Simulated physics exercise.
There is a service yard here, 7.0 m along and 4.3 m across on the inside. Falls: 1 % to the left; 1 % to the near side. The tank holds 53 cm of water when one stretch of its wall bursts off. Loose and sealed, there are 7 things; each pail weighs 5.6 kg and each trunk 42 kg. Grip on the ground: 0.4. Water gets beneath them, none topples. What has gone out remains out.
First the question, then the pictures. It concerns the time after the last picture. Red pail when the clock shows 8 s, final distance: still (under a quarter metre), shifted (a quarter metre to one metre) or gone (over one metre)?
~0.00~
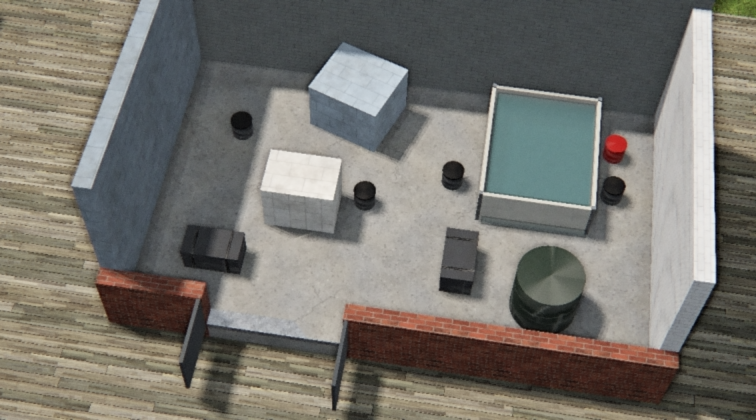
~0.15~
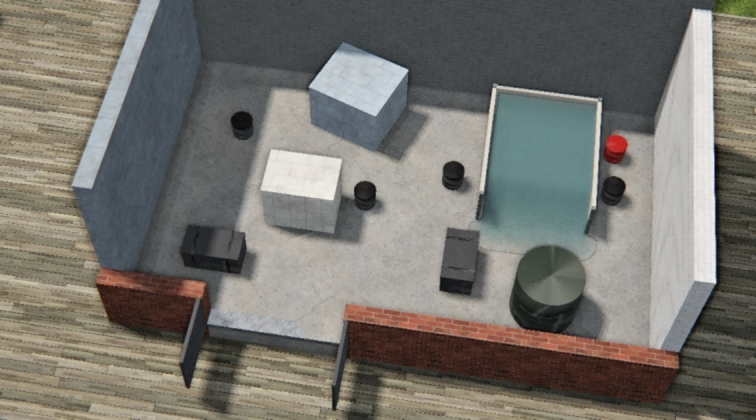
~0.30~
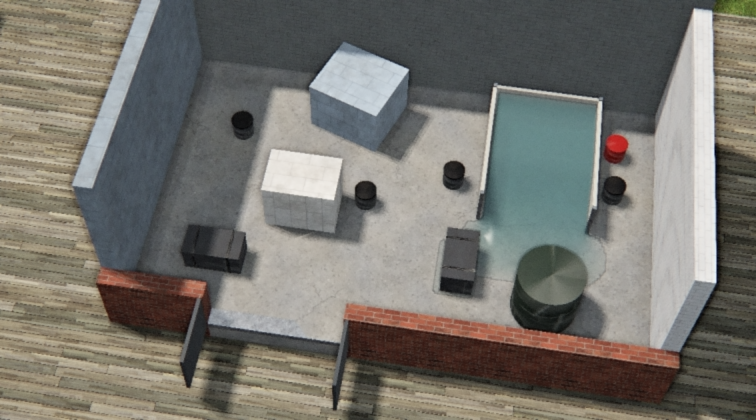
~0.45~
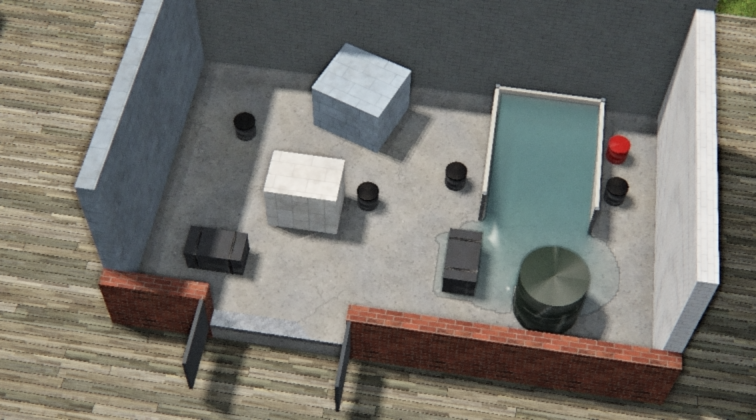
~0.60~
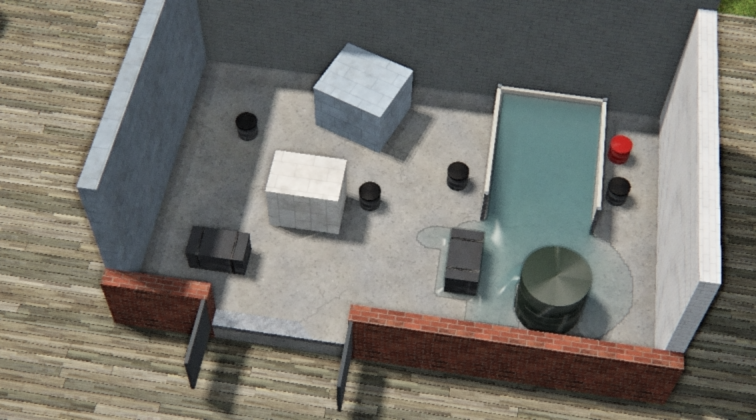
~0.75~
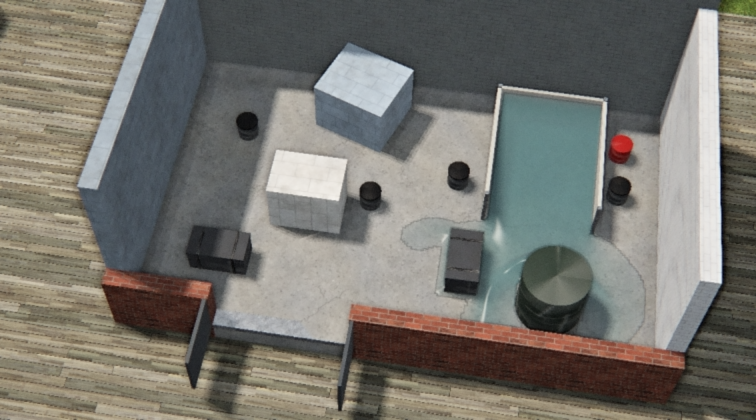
It ends some way off.
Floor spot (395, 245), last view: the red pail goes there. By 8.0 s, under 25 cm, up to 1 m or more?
In the end it is hauled off.
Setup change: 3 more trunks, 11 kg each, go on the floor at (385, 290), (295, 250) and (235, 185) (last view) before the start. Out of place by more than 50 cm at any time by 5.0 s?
In turn: More, over, short of it.
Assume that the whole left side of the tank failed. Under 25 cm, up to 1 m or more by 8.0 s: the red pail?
So, for the red pail: It holds steady.
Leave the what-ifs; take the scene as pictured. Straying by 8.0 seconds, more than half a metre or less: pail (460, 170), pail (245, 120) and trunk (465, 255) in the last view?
Item by item, they came out below the mark, below the mark and above the mark.
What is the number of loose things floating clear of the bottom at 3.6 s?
At that instant the tally stands at 0.
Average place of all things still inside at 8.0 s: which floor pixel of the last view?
Close to (403, 174).
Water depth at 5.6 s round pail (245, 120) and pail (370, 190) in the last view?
Roughly 4 and 5 cm.
After 1.6 s the red pail is near (623, 144), 0.0 m from its start, aground; 0 of 7 are out; 0 afloat.
After 3.6 s the red pail is near (623, 144), 0.0 m from its start, aground; 0 of 7 are out; 0 afloat.
After 5.6 s the red pail is near (610, 104), 0.7 m from its start, afloat; 0 of 7 are out; 2 afloat.
After 8.0 s the red pail is near (609, 105), 0.7 m from its start, aground; 0 of 7 are out; 1 afloat.
